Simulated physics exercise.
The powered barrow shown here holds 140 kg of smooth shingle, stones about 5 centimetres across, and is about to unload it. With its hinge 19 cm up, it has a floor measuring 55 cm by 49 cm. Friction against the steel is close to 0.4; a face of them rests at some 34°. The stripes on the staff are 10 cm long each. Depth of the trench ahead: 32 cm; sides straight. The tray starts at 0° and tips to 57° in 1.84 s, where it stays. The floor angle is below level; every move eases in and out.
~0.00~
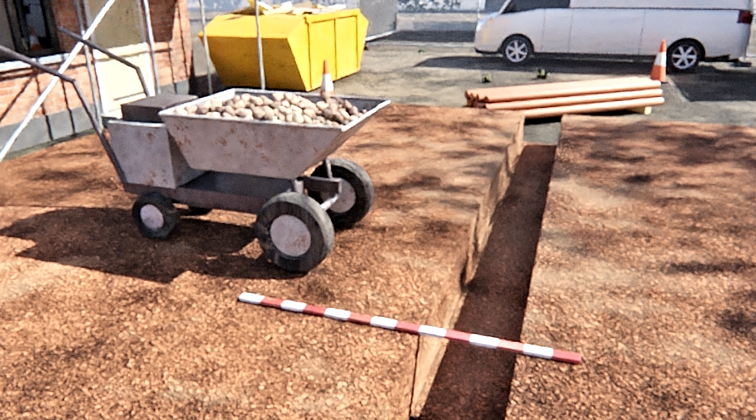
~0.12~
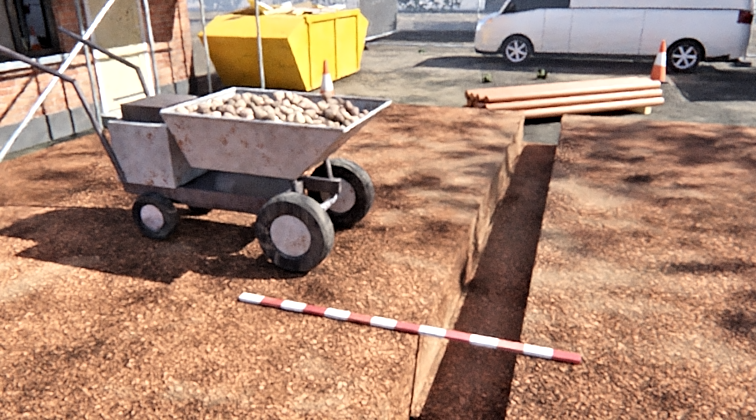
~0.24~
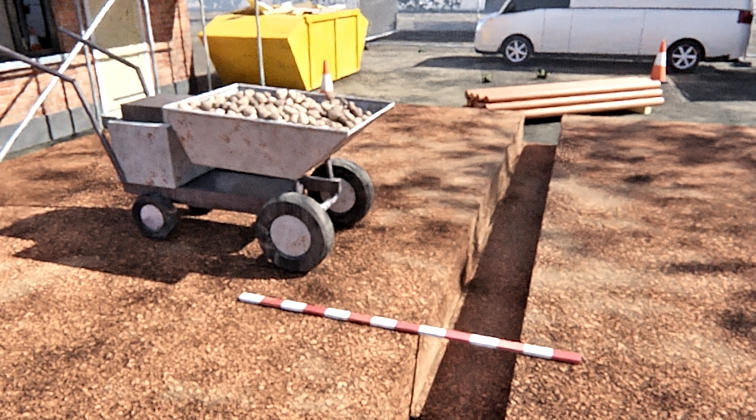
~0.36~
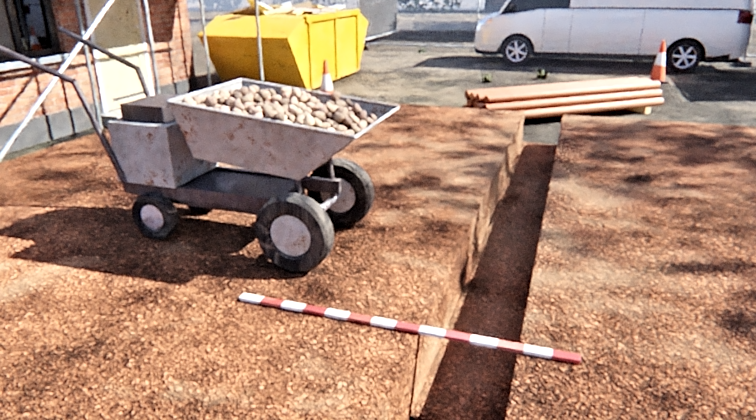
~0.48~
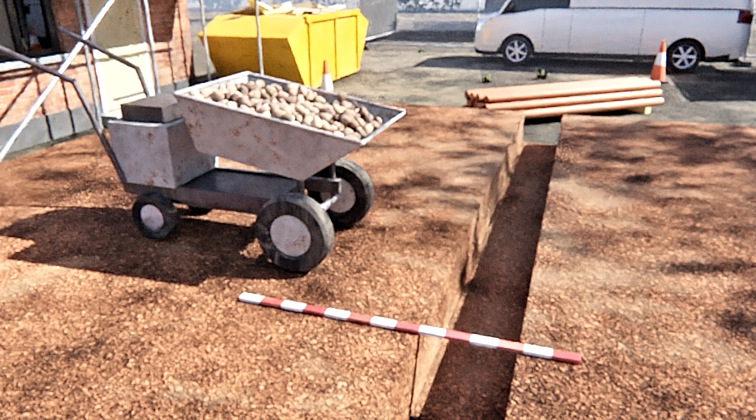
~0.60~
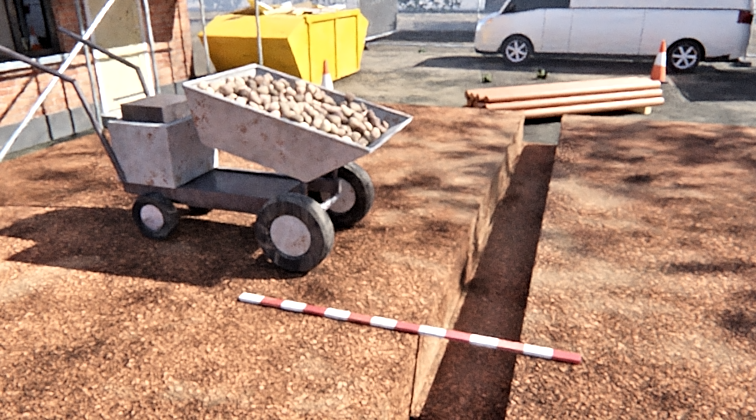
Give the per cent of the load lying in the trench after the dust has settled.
Close to 98 in every hundred.
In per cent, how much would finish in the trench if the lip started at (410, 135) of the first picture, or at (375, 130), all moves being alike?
I'd expect close to 65 per cent at the first and 95 per cent at the second.
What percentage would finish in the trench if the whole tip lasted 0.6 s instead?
95 per cent.
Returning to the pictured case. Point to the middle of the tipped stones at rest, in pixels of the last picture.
The tipped stones centre close to (486, 310).
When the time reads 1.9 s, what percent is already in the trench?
Approx. 45 % of the load.
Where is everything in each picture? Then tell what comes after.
In the first frame, the tray is at 0°, its lip at (343, 130); the top of the load is at (307, 104).
In the second frame, the tray is at 1°, its lip at (345, 130); the top of the load is at (308, 104); the stones move at 0.1 m/s on average.
The third frame shows lip at (349, 133), floor tilted 3°, highest stones at (265, 99); the stones move at 0.2 m/s on average.
In the fourth frame, the tray is at 6°, its lip at (355, 137); the top of the load is at (241, 94); the stones move at 0.3 m/s on average.
The fifth frame shows lip at (362, 144), floor tilted 10°, highest stones at (248, 89); the stones move at 0.3 m/s on average.
The sixth frame shows lip at (371, 151), floor tilted 14°, highest stones at (251, 81); the stones move at 0.4 m/s on average.
After 1.4 s the floor is at 48°; 99 % in the tray, 1 % short of the trench; the foremost stones are at (436, 203).
After 1.9 s the floor is at 57°; 50 % in the tray, 6 % short of the trench, 43 % in the trench; the foremost stones are at (522, 328).
After 2.3 s the floor is at 57°; 25 % in the tray, 6 % short of the trench, 69 % in the trench; the foremost stones are at (527, 310).
After 4.2 s the floor is at 57°; 0 % in the tray, 2 % short of the trench, 98 % in the trench; the foremost stones are at (526, 314).
